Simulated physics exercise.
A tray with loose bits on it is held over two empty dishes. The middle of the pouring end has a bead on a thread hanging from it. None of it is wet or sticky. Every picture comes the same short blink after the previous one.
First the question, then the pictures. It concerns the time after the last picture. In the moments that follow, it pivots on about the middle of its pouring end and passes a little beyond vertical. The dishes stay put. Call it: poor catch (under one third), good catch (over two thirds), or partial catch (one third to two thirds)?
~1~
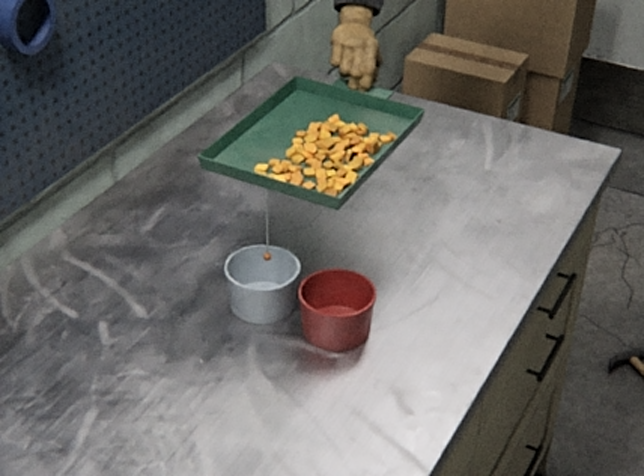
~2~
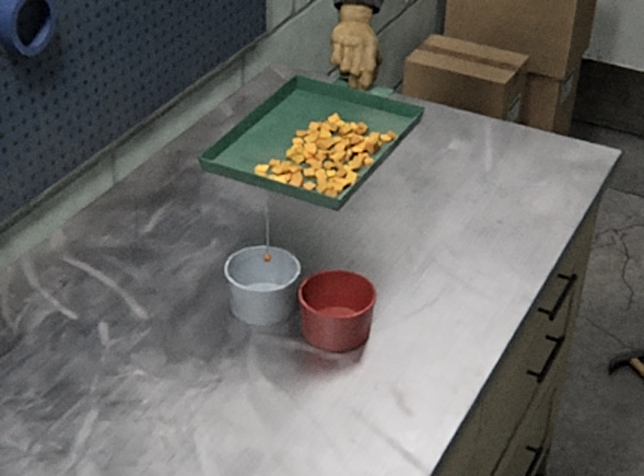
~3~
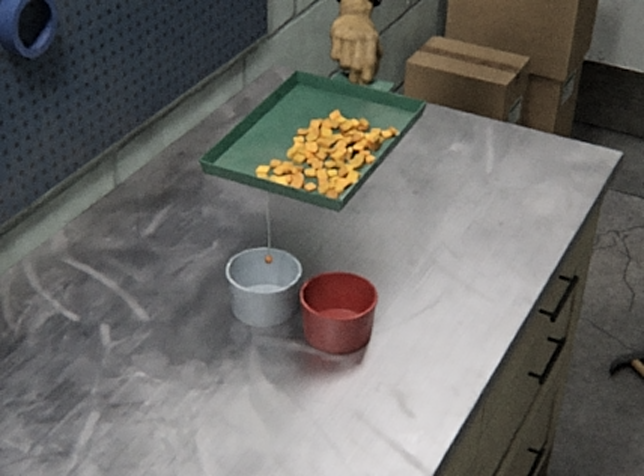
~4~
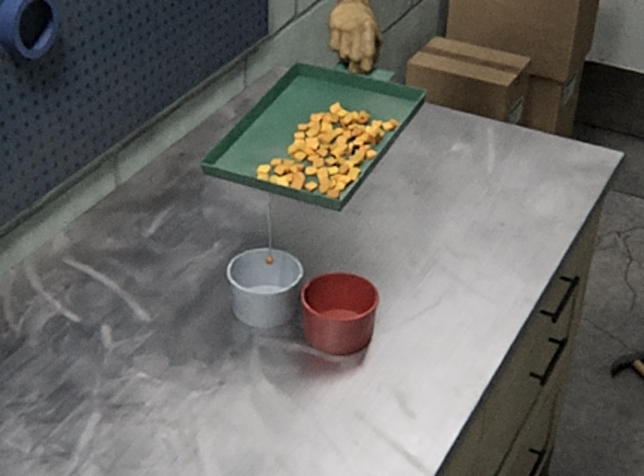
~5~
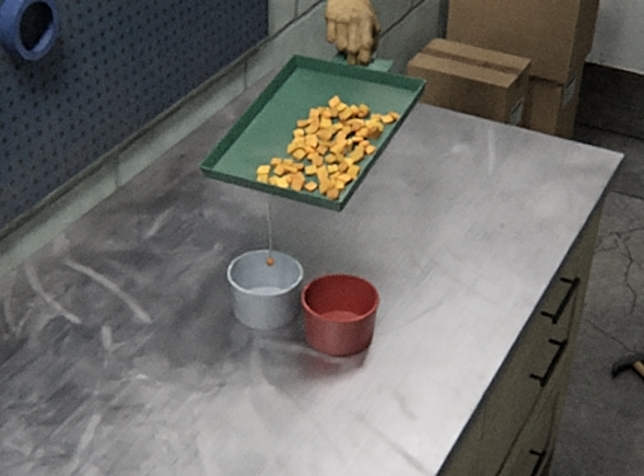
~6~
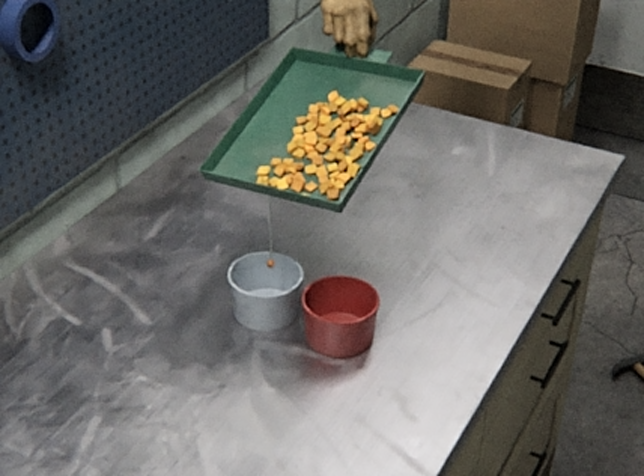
Poor catch.
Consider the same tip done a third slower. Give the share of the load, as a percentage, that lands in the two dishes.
About 20 %.
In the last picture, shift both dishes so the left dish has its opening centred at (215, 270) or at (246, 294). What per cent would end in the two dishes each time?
70 and 50 %.
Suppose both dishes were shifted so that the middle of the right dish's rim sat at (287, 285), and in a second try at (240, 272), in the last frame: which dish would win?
Going by the two tries in order: The left-placed dish, then the right-placed dish.
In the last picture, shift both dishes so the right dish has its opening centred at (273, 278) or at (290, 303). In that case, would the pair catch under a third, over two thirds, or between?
On the first try the answer is in the middle band, and on the second it is above two thirds.
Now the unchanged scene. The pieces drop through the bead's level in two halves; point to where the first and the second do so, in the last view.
I'd say around (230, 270) at first, then around (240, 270).
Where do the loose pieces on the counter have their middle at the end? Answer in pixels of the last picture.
Roughly pixel (203, 327).
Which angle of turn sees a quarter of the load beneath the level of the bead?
At about 95°.
Soon after the last picture, tray tipped steeply; all on the tray.
A little later, tray tipped past a quarter turn; about two thirds on the tray; a stray few in the left dish; about a quarter outside both; a small part in the air.
Later still, tray tipped past a quarter turn; a small part in the left dish; most outside both.
At rest, tray tipped past a quarter turn; none in the right dish; a small part in the left dish; most outside both.
